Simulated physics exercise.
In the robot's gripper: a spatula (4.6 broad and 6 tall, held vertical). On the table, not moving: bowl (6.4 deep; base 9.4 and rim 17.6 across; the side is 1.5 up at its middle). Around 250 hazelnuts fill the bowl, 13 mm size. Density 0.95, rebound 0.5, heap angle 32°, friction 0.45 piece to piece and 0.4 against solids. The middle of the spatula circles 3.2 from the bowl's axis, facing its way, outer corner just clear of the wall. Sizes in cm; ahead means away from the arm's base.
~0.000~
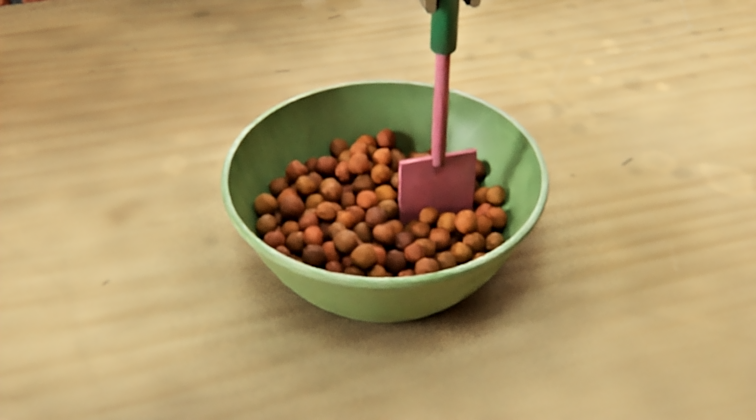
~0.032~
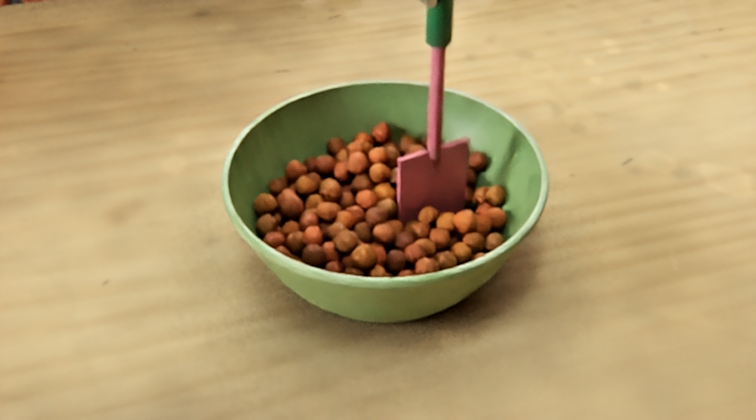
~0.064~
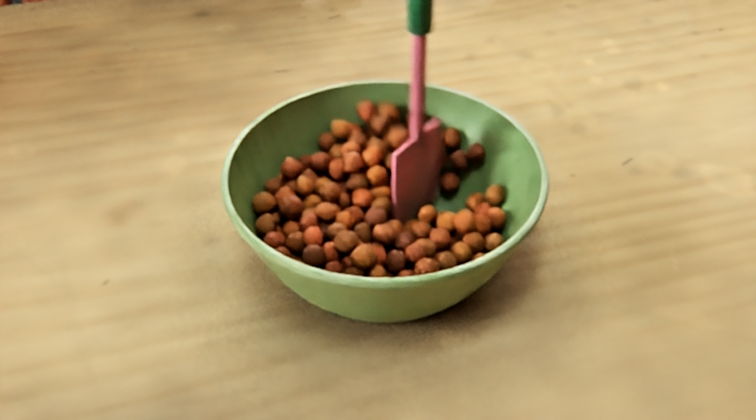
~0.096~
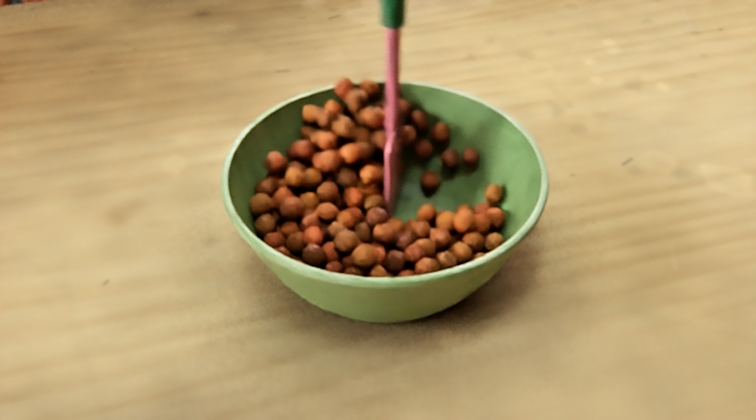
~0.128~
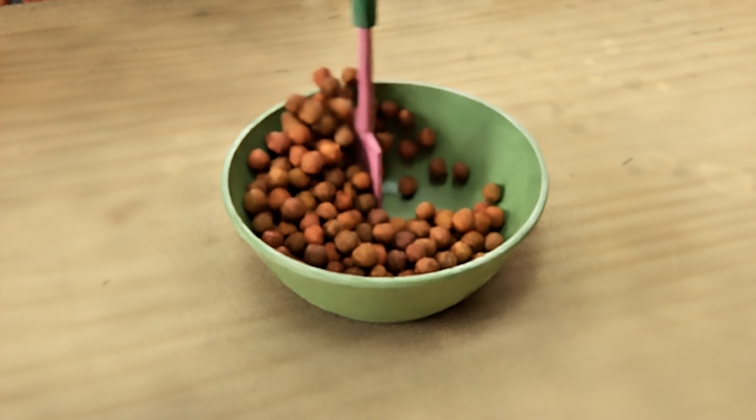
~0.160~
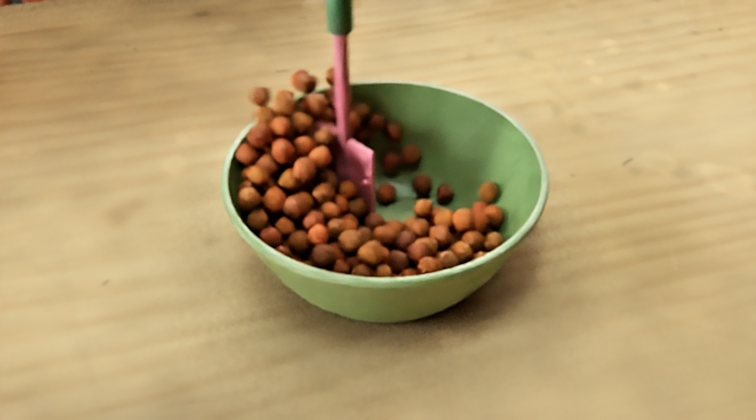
On a wooden table, a gripper-held pink spatula sweeps leftward through small brown balls in a green bowl, heaping them up.
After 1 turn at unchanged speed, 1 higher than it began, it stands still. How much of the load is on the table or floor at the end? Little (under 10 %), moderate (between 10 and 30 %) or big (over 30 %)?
Share on the table or floor: Moderate (between 10 and 30 %).
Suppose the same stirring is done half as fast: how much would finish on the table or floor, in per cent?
In that case some 0 per cent.
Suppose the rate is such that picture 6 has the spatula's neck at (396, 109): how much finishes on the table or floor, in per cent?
Some 0 per cent.
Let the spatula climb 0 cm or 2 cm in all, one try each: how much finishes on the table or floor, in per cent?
About 20 and 15 per cent.
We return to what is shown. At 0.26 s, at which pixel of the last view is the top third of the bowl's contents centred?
At about (329, 239).
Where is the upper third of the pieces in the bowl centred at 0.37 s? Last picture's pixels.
Near (478, 222).
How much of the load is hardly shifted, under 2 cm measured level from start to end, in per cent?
Some 0 per cent.
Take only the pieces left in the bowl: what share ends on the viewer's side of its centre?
Some 45 per cent.
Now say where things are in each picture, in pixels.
Spatula neck at (440, 134), 0° round; upper third of the load around (363, 215), from x 265 to 495, top at y 140; 247 in the bowl, in the first frame.
Spatula neck at (435, 127), 11° round; upper third of the load around (363, 209), from x 265 to 495, top at y 135, in the second frame.
Spatula neck at (418, 115), 38° round; upper third of the load around (358, 189), from x 265 to 495, top at y 110, in the third frame.
Spatula neck at (393, 108), 66° round; upper third of the load around (344, 167), from x 260 to 495, top at y 90, in the fourth frame.
Spatula neck at (366, 108), 93° round; upper third of the load around (321, 157), from x 255 to 495, top at y 75, in the fifth frame.
Spatula neck at (344, 115), 121° round; upper third of the load around (299, 164), from x 250 to 495, top at y 75; 245 in the bowl, 2 in flight or on the tool, in the sixth frame.
After 0.26 s, 210° round, highest piece 11 above the table; 233 in the bowl, 2 on the table or floor, 12 in flight or on the tool.
After 0.37 s, 298° round, highest piece 9 above the table; 216 in the bowl, 15 on the table or floor, 16 in flight or on the tool.
After 0.62 s, 0° round, highest piece 7 above the table; 204 in the bowl, 43 on the table or floor.
After 1.32 s, 0° round, highest piece 5 above the table; 203 in the bowl, 44 on the table or floor.
At rest, 203 in the bowl, 44 on the table or floor. That is 18 % on the table or floor.
